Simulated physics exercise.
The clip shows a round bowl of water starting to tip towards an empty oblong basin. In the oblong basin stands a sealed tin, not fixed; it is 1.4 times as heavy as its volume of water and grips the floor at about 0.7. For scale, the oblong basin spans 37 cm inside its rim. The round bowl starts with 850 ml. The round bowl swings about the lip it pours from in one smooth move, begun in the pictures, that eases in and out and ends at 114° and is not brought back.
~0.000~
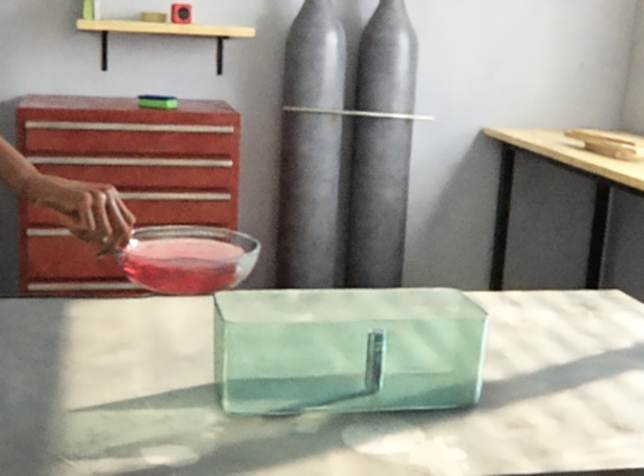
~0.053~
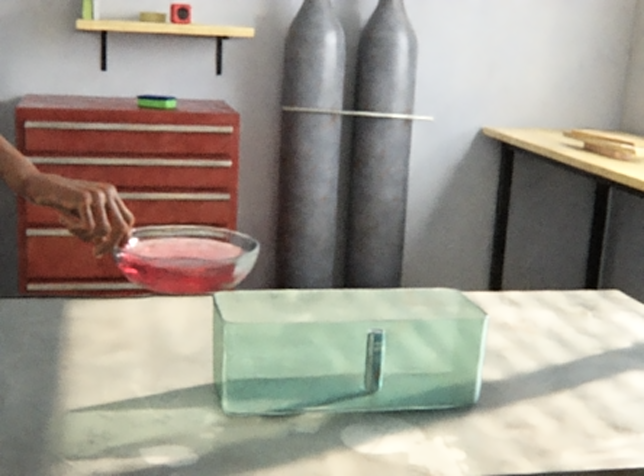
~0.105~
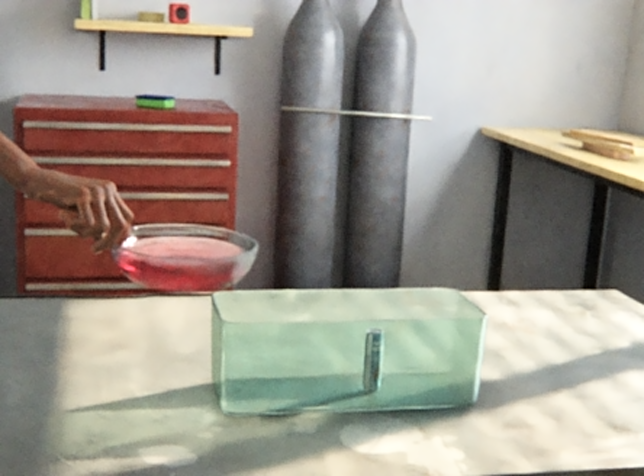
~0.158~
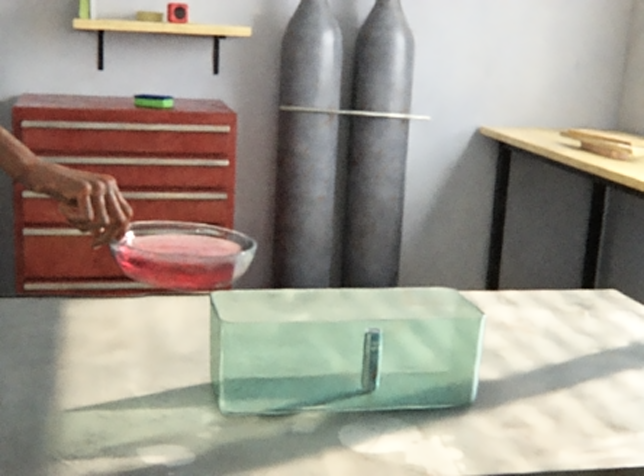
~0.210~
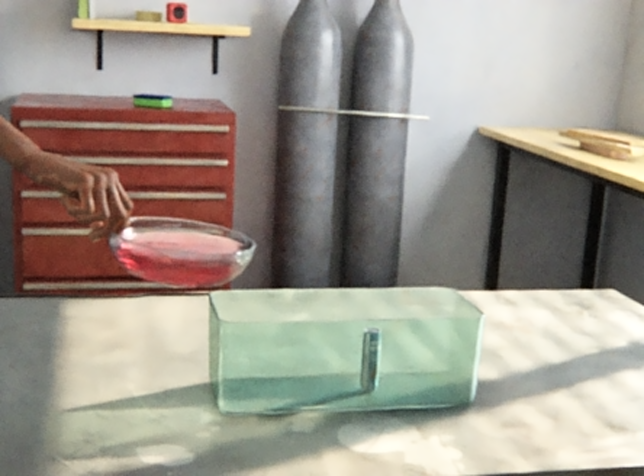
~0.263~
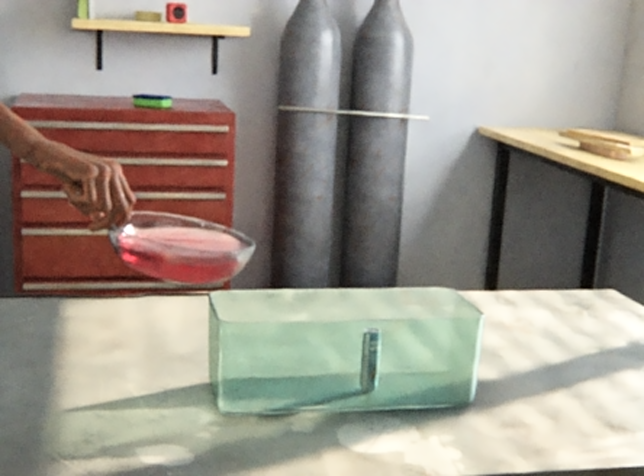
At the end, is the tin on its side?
The tin keeps standing.
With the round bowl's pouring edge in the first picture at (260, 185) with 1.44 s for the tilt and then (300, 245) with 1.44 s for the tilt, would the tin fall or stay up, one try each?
First it stays up; then it goes over.
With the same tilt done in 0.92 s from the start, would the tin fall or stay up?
Then it goes over.
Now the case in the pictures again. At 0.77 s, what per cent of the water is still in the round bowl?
About 32 per cent.
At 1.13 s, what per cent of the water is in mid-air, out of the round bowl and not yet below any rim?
Near 3 in a hundred.
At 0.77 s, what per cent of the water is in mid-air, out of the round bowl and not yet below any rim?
About 42 per cent.
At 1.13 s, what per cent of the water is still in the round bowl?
Near 0 in a hundred.
By 0.77 s the tilt is 63° and 31 per cent is still to pour; the tin stands where it began.
By 1.13 s the tilt is 102° and 0 per cent is still to pour; the tin stands where it began.
By 1.52 s the tilt is 114° and 0 per cent is still to pour; the tin stands where it began.
By 1.94 s the tilt is 114° and 0 per cent is still to pour; the tin stands where it began.
At rest the tin stands where it began.
